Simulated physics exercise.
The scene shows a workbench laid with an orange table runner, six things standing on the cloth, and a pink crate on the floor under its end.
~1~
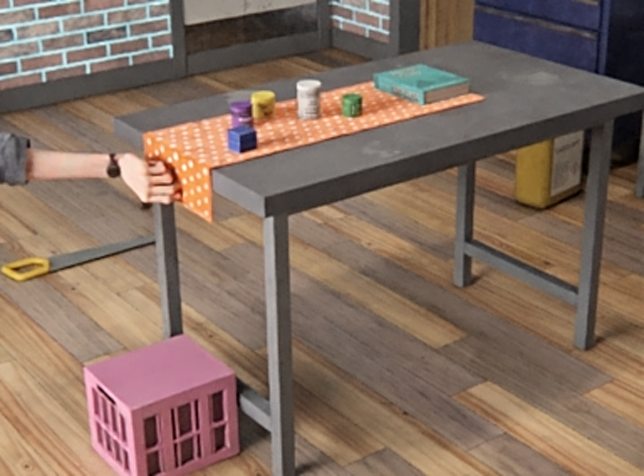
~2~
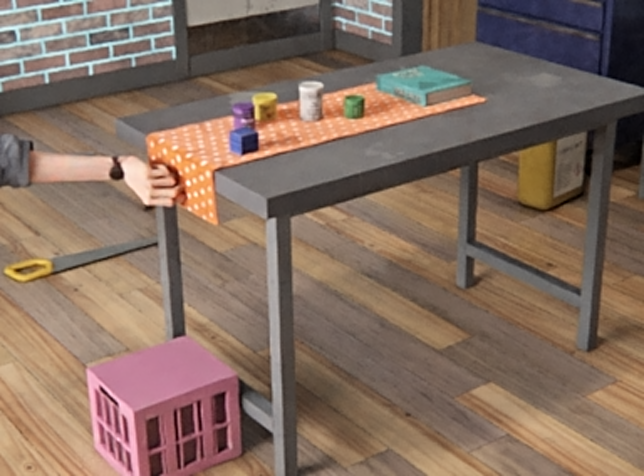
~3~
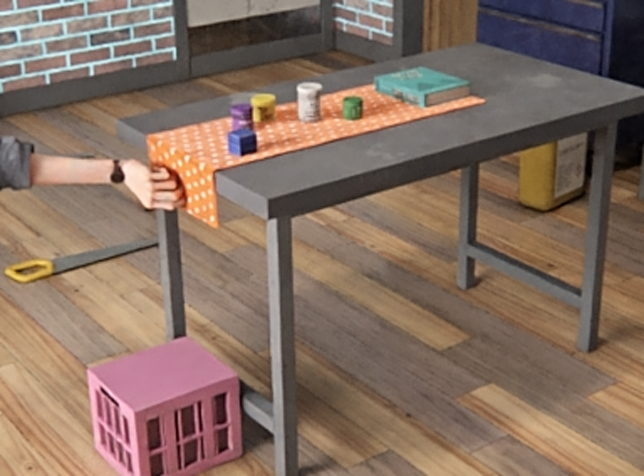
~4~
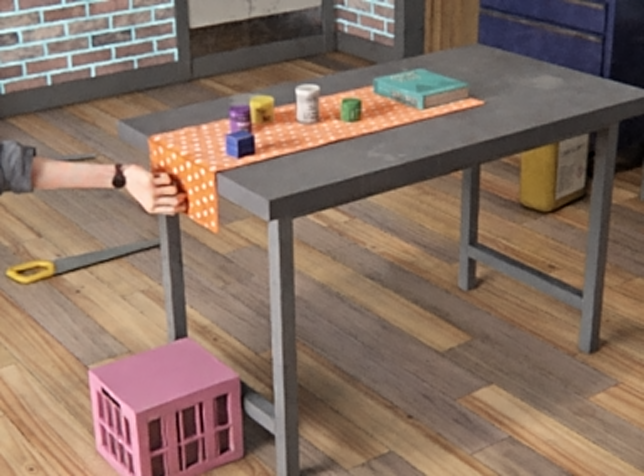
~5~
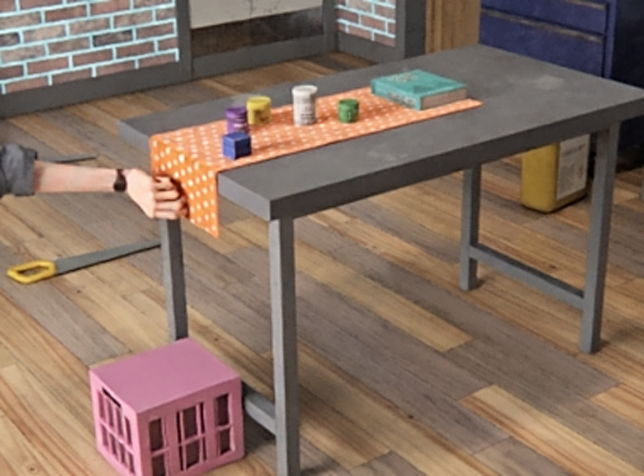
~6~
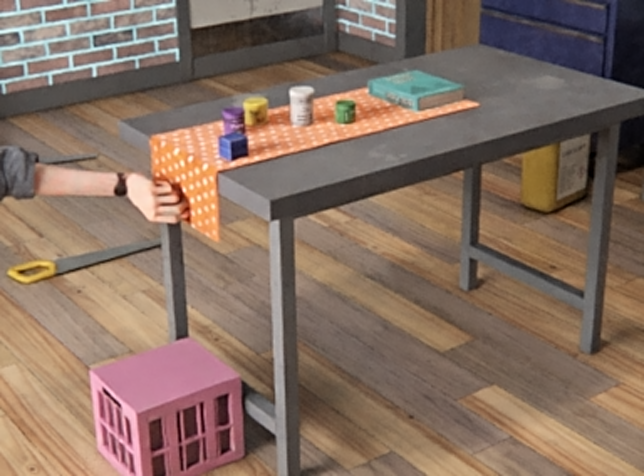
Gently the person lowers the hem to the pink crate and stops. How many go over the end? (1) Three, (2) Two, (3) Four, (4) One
Answer: 3.
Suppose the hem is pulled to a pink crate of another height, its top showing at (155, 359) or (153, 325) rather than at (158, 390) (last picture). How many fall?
Then 3 and 2.
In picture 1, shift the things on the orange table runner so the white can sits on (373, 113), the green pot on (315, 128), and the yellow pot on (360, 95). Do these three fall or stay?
Of the three, the white can stays aloft, the green pot ends off the top and the yellow pot stays aloft.
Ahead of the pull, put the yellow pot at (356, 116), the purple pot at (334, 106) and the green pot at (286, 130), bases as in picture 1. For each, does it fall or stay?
The yellow pot stays put; the purple pot stays put; the green pot ends up off.
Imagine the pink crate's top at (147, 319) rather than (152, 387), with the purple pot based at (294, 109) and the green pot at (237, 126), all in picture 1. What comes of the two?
Outcome for the purple pot: It stays. Outcome for the green pot: It is lost.
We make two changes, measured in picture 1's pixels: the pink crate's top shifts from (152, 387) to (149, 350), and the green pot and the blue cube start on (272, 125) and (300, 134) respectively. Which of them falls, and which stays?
Green pot is gone, blue cube is gone.
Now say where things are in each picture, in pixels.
In the first picture, hem (213, 223); blue cube (242, 130); purple pot (242, 104); yellow pot (263, 95); white can (309, 84); green pot (352, 96); top of the crate (152, 387).
In the second picture, hem (218, 224); blue cube (244, 131).
In the third picture, hem (217, 228); purple pot (242, 106).
In the fourth picture, hem (218, 233); yellow pot (261, 99); top of the crate (157, 390).
In the fifth picture, hem (218, 238); white can (305, 89).
In the sixth picture, hem (219, 242); blue cube (233, 136); purple pot (234, 110); yellow pot (256, 101); white can (302, 90); green pot (346, 102).
Early on, hem near (188, 283); blue cube gone.
Midway, hem near (189, 331); blue cube, purple pot and yellow pot gone.
Near the end, hem on the crate; blue cube, purple pot, yellow pot and white can gone.
Finally, hem on the crate; blue cube, purple pot, yellow pot and white can gone. It carries off four.
